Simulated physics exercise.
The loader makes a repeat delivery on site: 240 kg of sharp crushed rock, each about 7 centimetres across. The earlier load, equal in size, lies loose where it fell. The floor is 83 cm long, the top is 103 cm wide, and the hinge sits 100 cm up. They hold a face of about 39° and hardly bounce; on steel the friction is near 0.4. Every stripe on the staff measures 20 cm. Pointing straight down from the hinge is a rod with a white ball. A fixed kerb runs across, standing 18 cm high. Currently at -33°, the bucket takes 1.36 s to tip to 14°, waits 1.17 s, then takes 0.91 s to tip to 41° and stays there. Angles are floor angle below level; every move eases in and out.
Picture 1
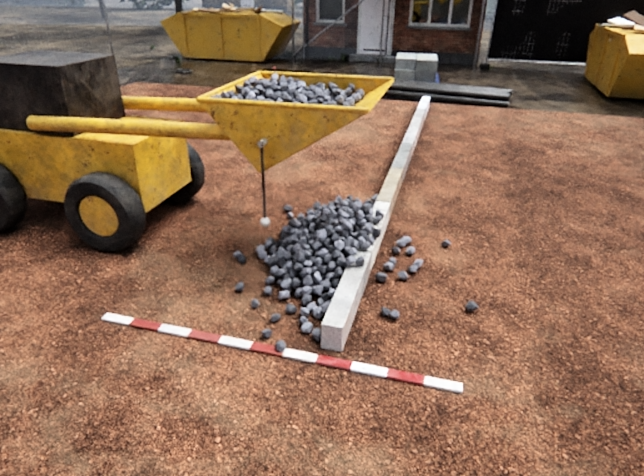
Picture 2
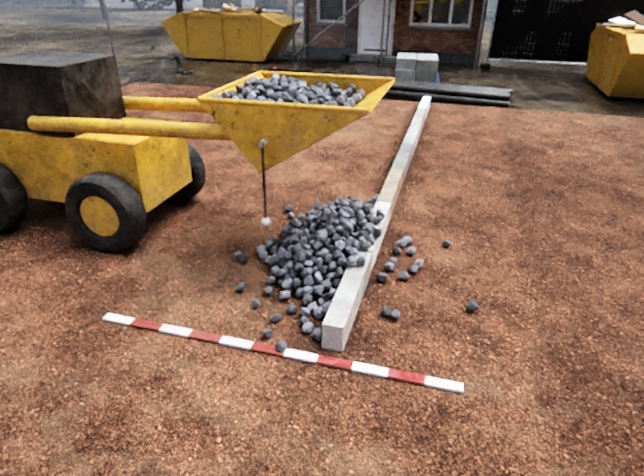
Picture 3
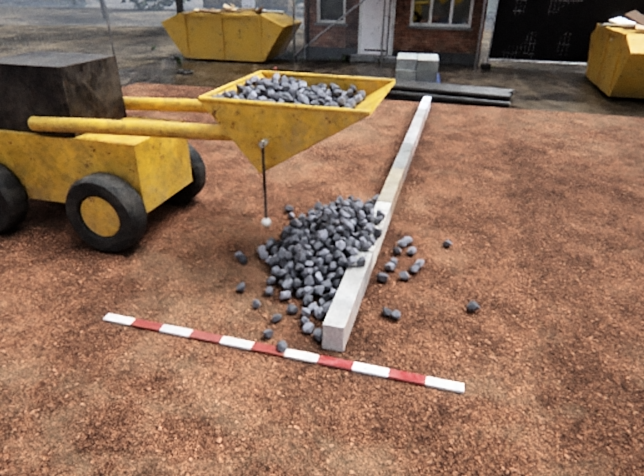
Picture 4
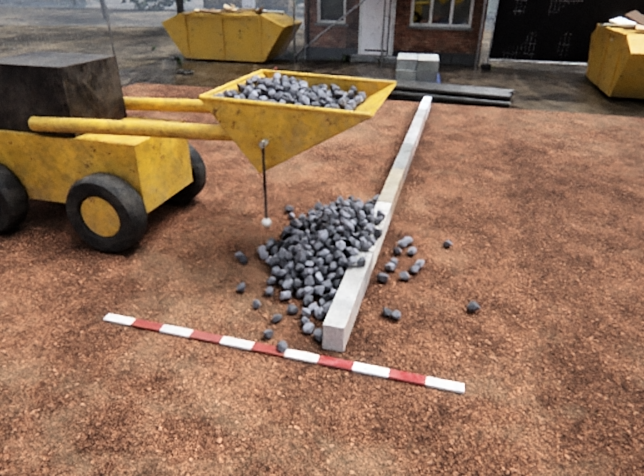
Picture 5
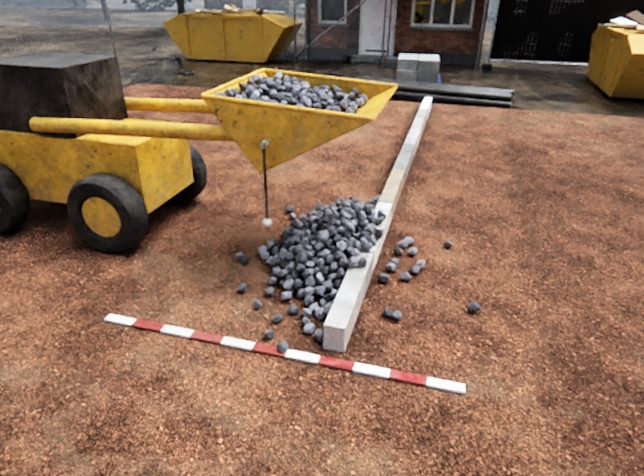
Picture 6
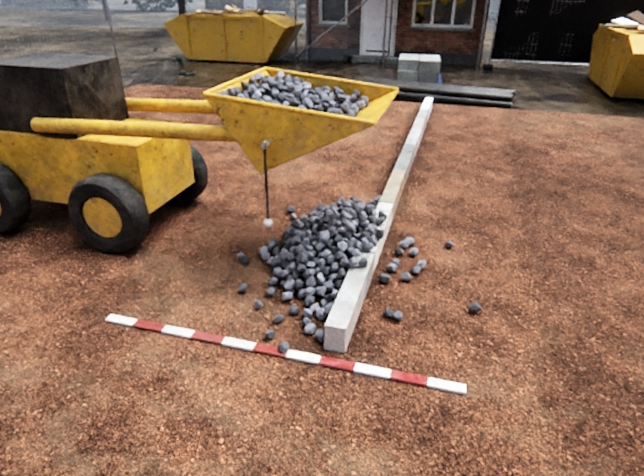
On a reddish gravel yard, a yellow loader holds a bucket of grey stones above a loose pile heaped against a pale kerb, and the bucket tilts very slightly forward, its lip dipping a little to the right.
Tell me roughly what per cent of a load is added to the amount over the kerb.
Roughly 69 per cent of a load is added.
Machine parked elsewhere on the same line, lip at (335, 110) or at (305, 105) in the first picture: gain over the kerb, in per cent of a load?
The first position would add some 20 per cent, the second some 0.
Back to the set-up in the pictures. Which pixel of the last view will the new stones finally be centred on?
The middle ends up near (395, 247).
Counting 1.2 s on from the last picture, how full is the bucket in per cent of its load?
About 100 percent is still in there.
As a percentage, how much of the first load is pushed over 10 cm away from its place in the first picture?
Roughly 0 percent.
Then, 0.7 s after the last picture the floor is at 7°; in per cent of one load, 100 in the bucket, 97 on this side of the kerb, 3 over the kerb; the foremost stones are at (423, 269).
Then, 1.2 s after the last picture the floor is at 14°; in per cent of one load, 100 in the bucket, 97 on this side of the kerb, 3 over the kerb; the foremost stones are at (423, 269).
Then, 3.6 s after the last picture the floor is at 41°; in per cent of one load, 8 in the bucket, 133 on this side of the kerb, 59 over the kerb; the foremost stones are at (463, 264).
Then, 6.1 s after the last picture the floor is at 41°; in per cent of one load, 0 in the bucket, 128 on this side of the kerb, 72 over the kerb; the foremost stones are at (498, 293). Net gain over the kerb, 69.
